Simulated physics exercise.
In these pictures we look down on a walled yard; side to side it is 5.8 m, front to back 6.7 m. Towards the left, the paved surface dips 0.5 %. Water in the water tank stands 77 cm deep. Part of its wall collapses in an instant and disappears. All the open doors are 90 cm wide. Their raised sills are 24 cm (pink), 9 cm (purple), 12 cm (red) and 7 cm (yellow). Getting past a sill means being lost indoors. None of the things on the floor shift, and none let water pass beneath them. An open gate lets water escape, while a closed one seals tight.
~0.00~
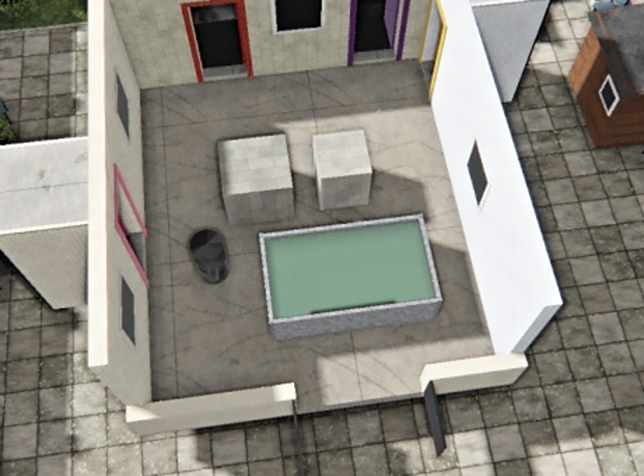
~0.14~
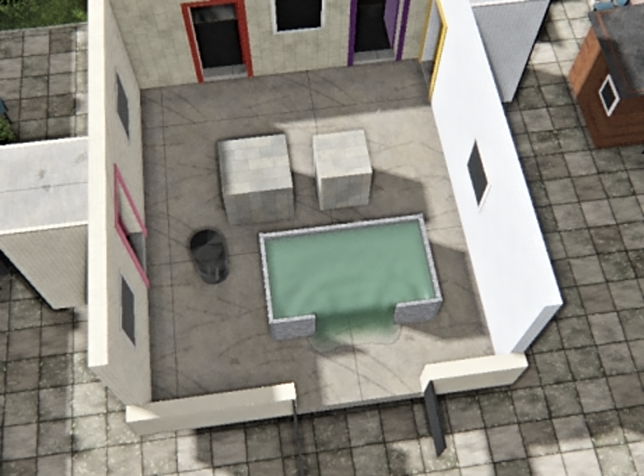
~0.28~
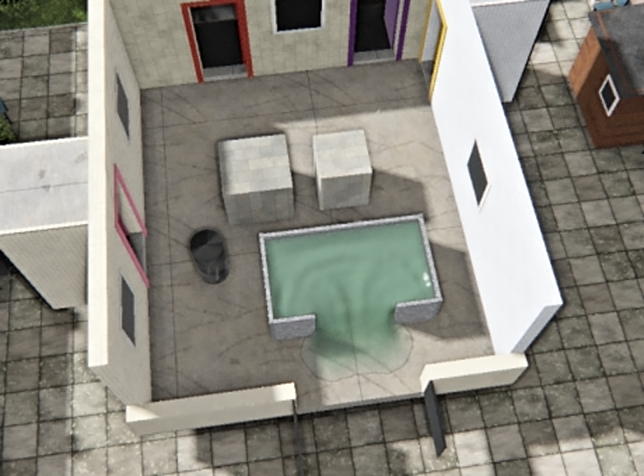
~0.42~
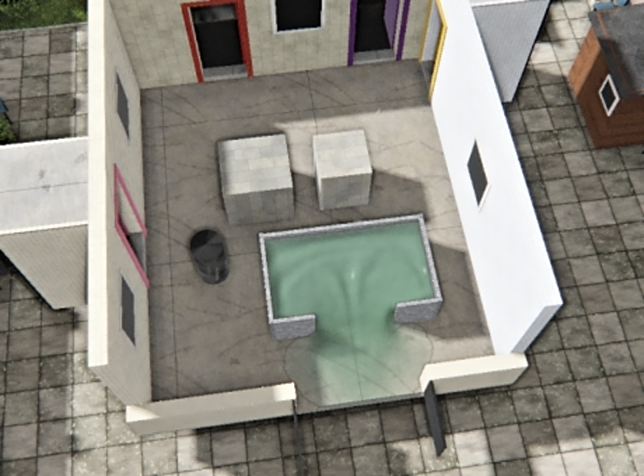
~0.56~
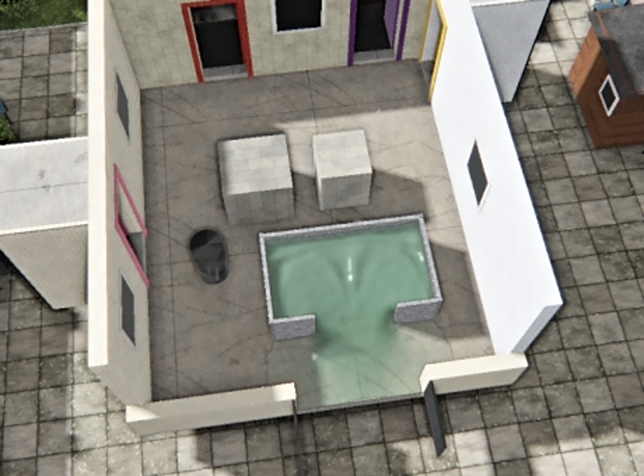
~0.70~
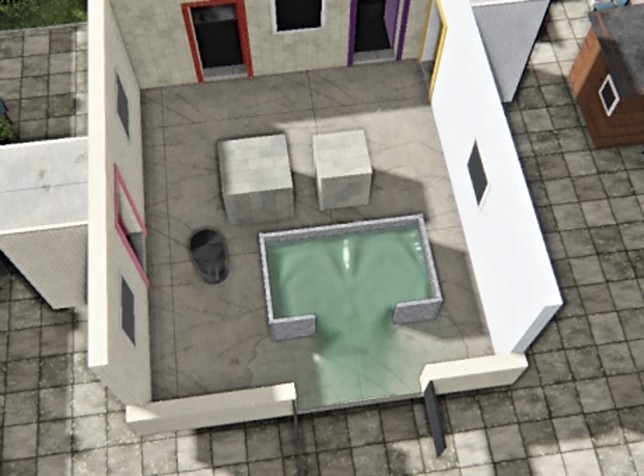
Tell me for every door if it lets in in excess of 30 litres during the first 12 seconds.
The pink door lets in less than the cap; the purple door lets in less than the cap; the red door lets in less than the cap; the yellow door lets in less than the cap.
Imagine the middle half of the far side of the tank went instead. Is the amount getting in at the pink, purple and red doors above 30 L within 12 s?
Here's how it goes: Pink falls short, purple exceeds it, red falls short.
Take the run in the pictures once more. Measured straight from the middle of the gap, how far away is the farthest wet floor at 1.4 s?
Roughly 3.6 m.
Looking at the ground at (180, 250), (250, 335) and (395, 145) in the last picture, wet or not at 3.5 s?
Listed in sequence, the spots are bone dry, bone dry and bone dry.
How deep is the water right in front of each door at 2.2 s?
Measured in centimetres, the pink door gives 0, the purple door 0, the red door 0 and the yellow door 0.
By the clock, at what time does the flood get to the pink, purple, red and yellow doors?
Pink 3.6 s, purple 7.5 s, red not within the 12 s, yellow 6.5 s.
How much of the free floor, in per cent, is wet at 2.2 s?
20 %.
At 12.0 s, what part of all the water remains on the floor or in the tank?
About 18 per cent.
After 1.4 s water covers 10 % of the floor and is deepest (38 cm) near (351, 334); pink door not reached, purple door not reached, red door not reached, yellow door not reached.
After 2.2 s water covers 20 % of the floor and is deepest (28 cm) near (351, 334); pink door not reached, purple door not reached, red door not reached, yellow door not reached.
After 3.5 s water covers 25 % of the floor and is deepest (20 cm) near (351, 334); pink door not reached, purple door not reached, red door not reached, yellow door not reached.
After 7.0 s water covers 40 % of the floor and is deepest (9 cm) near (341, 336); pink door 1 cm at the sill, 0 L in, purple door not reached, red door not reached, yellow door 1 cm at the sill, 0 L in.
After 12.0 s water covers 35 % of the floor and is deepest (4 cm) near (341, 336); pink door 2 cm at the sill, 0 L in, purple door 2 cm at the sill, 0 L in, red door not reached, yellow door 1 cm at the sill, 0 L in.
